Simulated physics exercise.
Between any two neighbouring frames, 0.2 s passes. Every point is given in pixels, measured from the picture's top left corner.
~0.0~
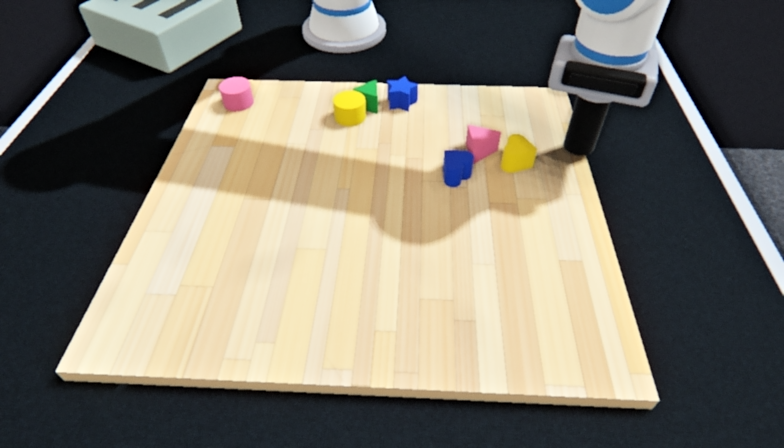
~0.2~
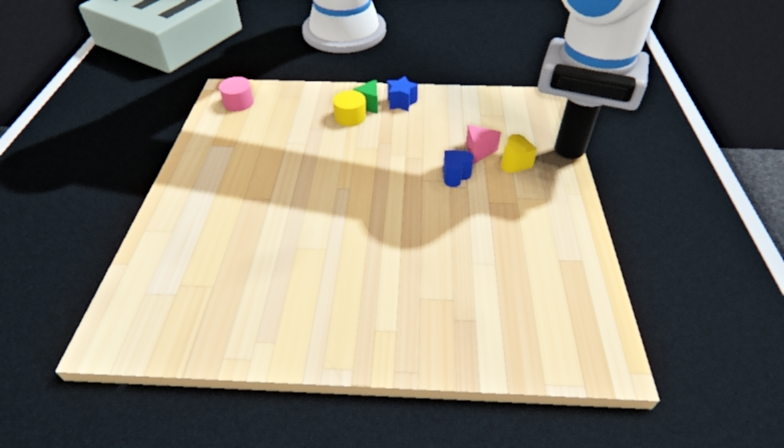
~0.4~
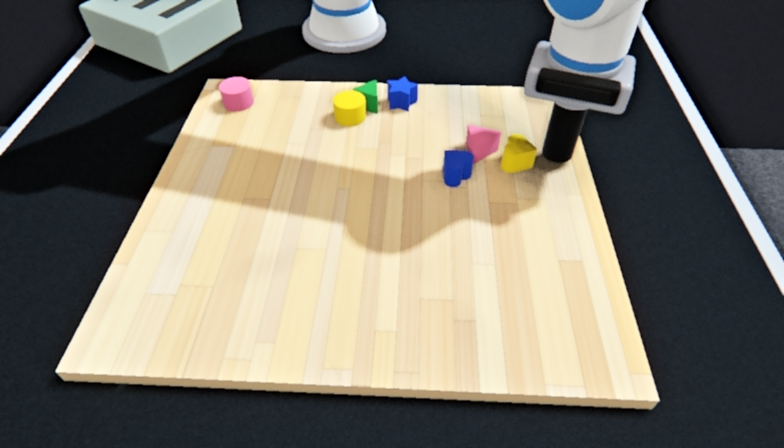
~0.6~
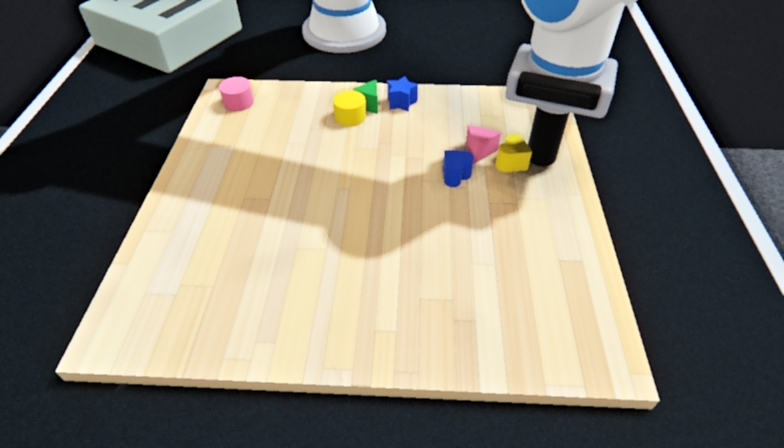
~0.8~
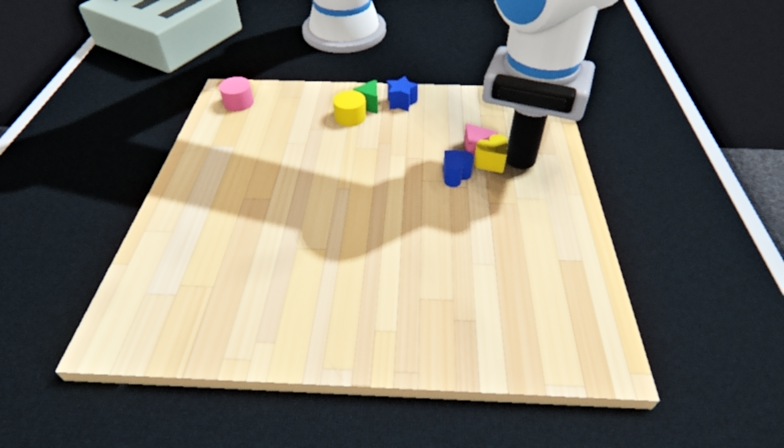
A robot arm slid its black tip left across a wooden board scattered with colorful blocks, reached the yellow heart and pushed it left toward the pink and blue blocks while the others stayed still.
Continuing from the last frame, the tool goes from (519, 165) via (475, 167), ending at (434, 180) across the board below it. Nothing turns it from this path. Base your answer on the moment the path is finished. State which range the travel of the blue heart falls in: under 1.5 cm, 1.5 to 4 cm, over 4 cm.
The answer here is over 4 cm.
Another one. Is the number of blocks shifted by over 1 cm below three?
The answer is no.
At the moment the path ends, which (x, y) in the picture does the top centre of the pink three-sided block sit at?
It will end up at (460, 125).
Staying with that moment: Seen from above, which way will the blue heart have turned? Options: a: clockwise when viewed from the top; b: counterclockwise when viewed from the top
Letter b.
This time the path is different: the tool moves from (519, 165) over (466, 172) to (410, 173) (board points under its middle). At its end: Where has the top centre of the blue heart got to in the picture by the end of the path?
The centre of its top face lies at (411, 173).
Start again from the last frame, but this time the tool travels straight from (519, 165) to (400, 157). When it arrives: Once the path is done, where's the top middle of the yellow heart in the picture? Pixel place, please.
Most likely (374, 131).
The first path, step by step. One third of the way, tool at (489, 160); blue heart at (455, 159); pink three-sided block at (461, 126), turned 20° clockwise; yellow heart at (463, 141), turned 15° clockwise.
Two thirds of the way, tool at (461, 165); blue heart at (439, 166), turned 50° anticlockwise; pink three-sided block at (460, 125), turned 30° clockwise; yellow heart at (440, 140), turned 40° clockwise.
At the end, tool at (435, 174); blue heart at (423, 179), turned 100° anticlockwise; pink three-sided block at (460, 125), turned 30° clockwise; yellow heart at (436, 139), turned 50° clockwise.
